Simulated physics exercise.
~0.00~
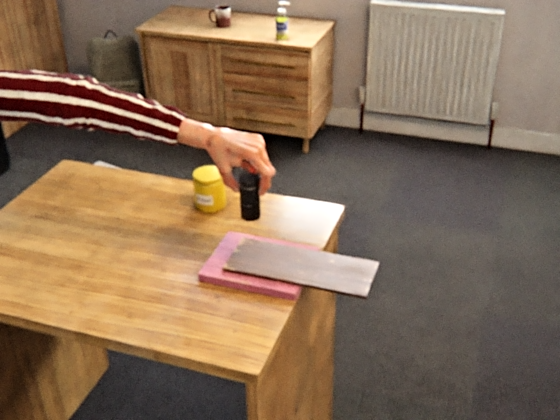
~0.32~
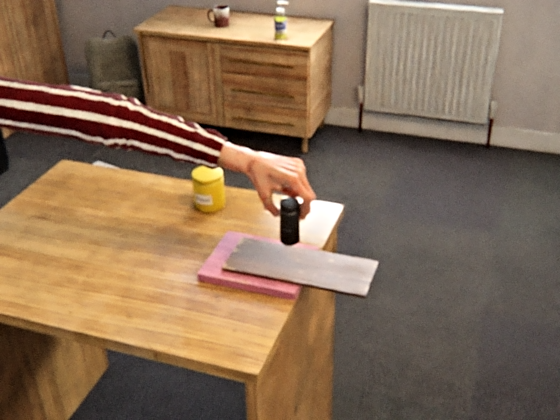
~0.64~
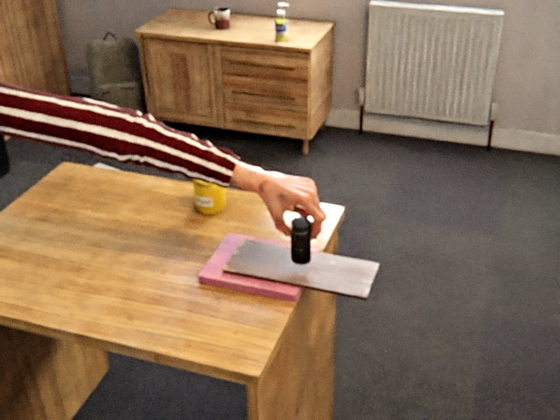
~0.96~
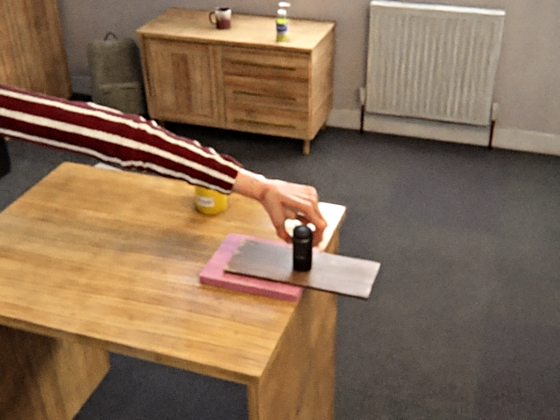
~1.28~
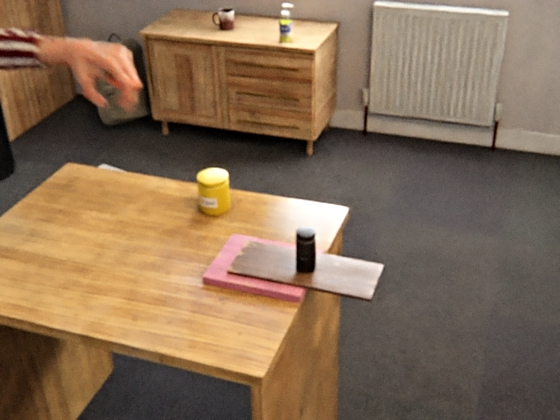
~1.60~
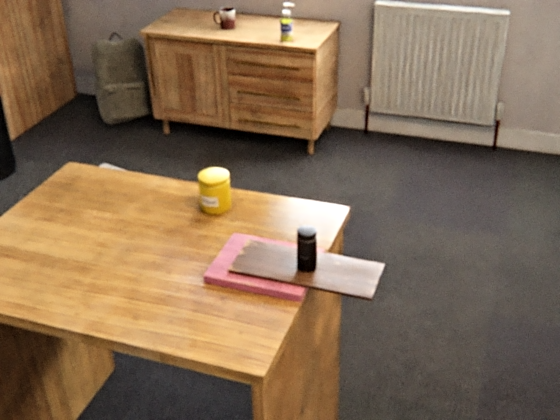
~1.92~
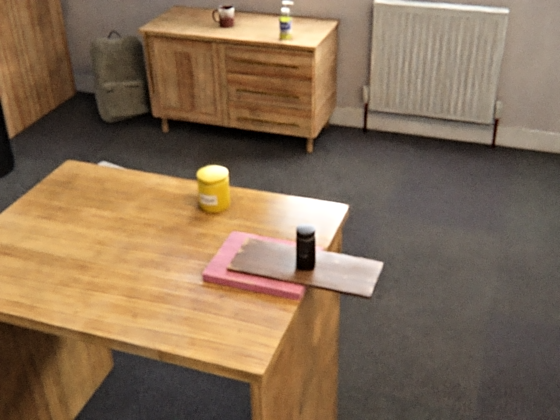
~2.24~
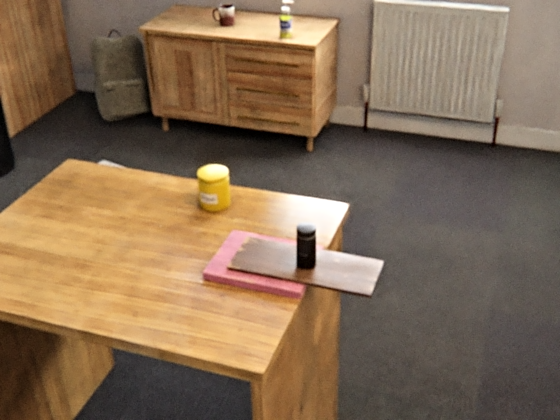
On a wooden table in a carpeted room, a hand in a striped sleeve moved a small black shaker from beside a yellow jar onto a plank jutting over the edge from a pink slab, then let go and withdrew, and the plank stayed balanced.
